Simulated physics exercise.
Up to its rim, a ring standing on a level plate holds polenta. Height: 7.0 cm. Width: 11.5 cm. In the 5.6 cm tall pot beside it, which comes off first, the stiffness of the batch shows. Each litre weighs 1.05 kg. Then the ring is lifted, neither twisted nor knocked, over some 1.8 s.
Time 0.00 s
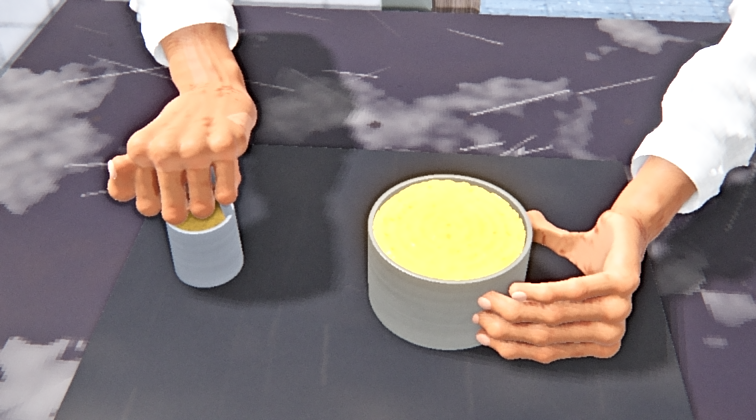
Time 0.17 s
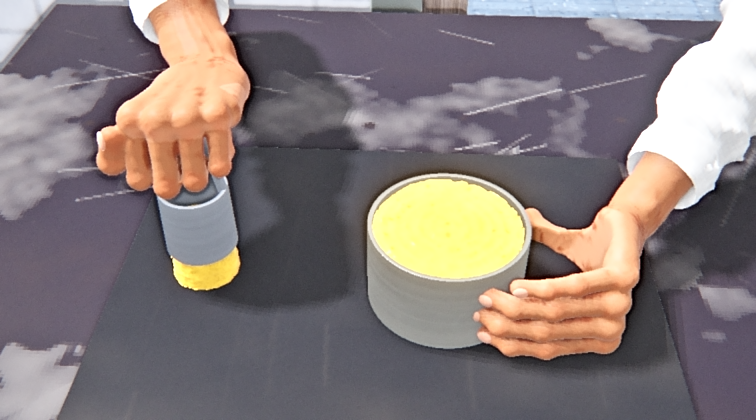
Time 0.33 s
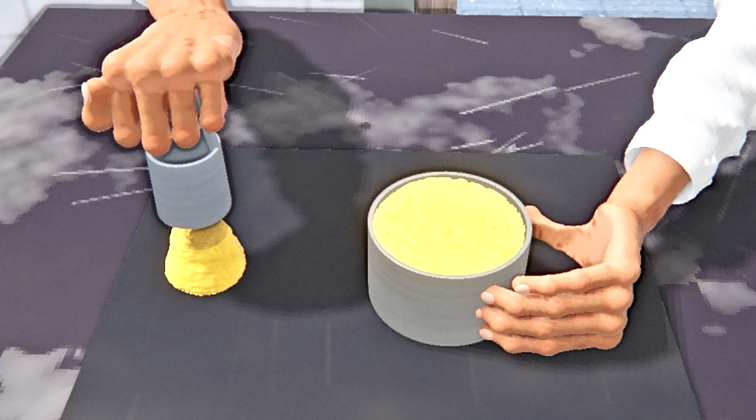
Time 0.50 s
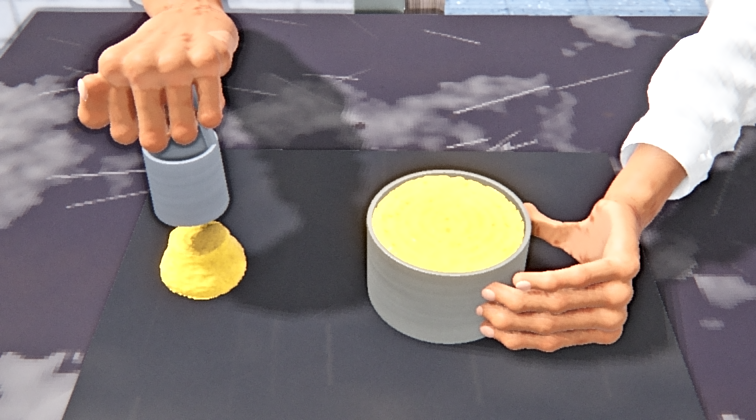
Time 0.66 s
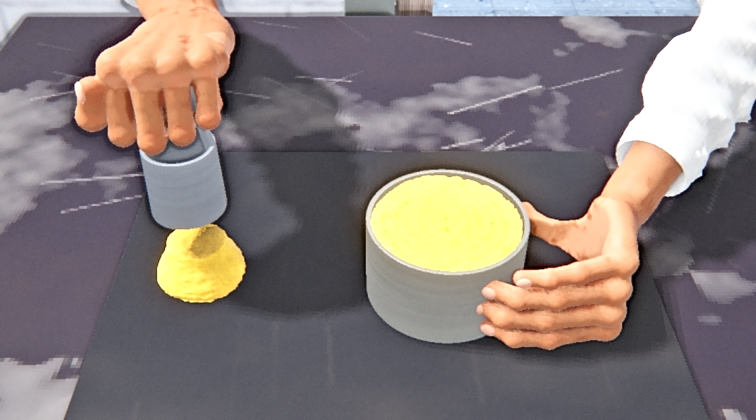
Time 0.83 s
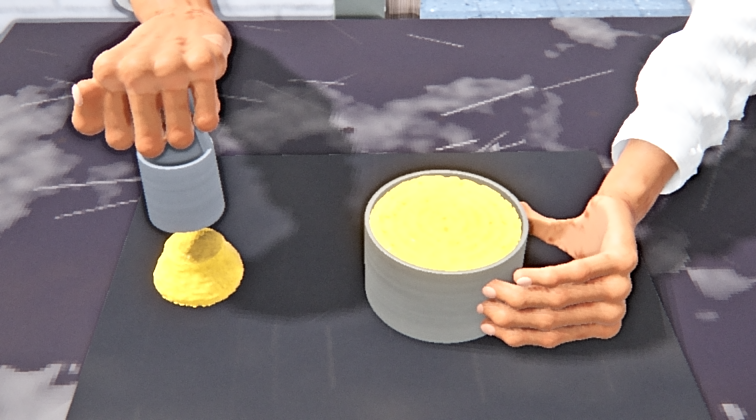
A small grey pot on the left is lifted straight up by a hand, uncovering yellow grainy polenta that slumps and spreads into a low mound on the dark surface. The pot then stays raised above the settled mound, while another hand rests against the wider, filled ring on the right, which remains in place.
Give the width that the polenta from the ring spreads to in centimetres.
That works out near 17.2 centimetres.
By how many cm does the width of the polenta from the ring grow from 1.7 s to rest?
Around 2.0 cm more width.
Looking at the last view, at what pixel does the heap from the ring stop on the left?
(335, 294).
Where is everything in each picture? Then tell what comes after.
In the first frame, middle of the pot's mouth at (200, 214), still down; middle of the ring's top at (450, 227), not yet moved.
In the second frame, middle of the pot's mouth at (193, 189), raised 2.7 cm; middle of the ring's top at (449, 226), not yet moved.
In the third frame, middle of the pot's mouth at (184, 148), raised 6.7 cm; what the pot left 4.1 cm high and 6.6 cm wide, top at (201, 235); middle of the ring's top at (449, 224), not yet moved.
In the fourth frame, middle of the pot's mouth at (181, 145), raised 7.0 cm; what the pot left 3.8 cm high and 7.0 cm wide, top at (199, 240); middle of the ring's top at (448, 221), not yet moved.
In the fifth frame, middle of the pot's mouth at (178, 148), raised 7.0 cm; what the pot left 3.7 cm high and 7.2 cm wide, top at (197, 243); middle of the ring's top at (447, 221), not yet moved.
In the sixth frame, middle of the pot's mouth at (176, 150), raised 7.0 cm; what the pot left 3.7 cm high and 7.2 cm wide, top at (195, 247); middle of the ring's top at (446, 221), not yet moved.
After 1.3 s, the ring is up 1.8 cm; the polenta has come down 0.1 cm to 6.9 cm and is 12 cm wide.
After 1.7 s, the ring is up 4.2 cm; the polenta has come down 1.5 cm to 5.5 cm and is 15 cm wide.
After 2.2 s, the ring is up 7.2 cm; the polenta has come down 2.3 cm to 4.7 cm and is 17 cm wide.
After 2.7 s, the ring is clear; the polenta has come down 2.4 cm to 4.6 cm and is 17 cm wide.
After 3.0 s, at rest, the ring is clear; the polenta has come down 2.4 cm to 4.6 cm and is 17 cm wide.
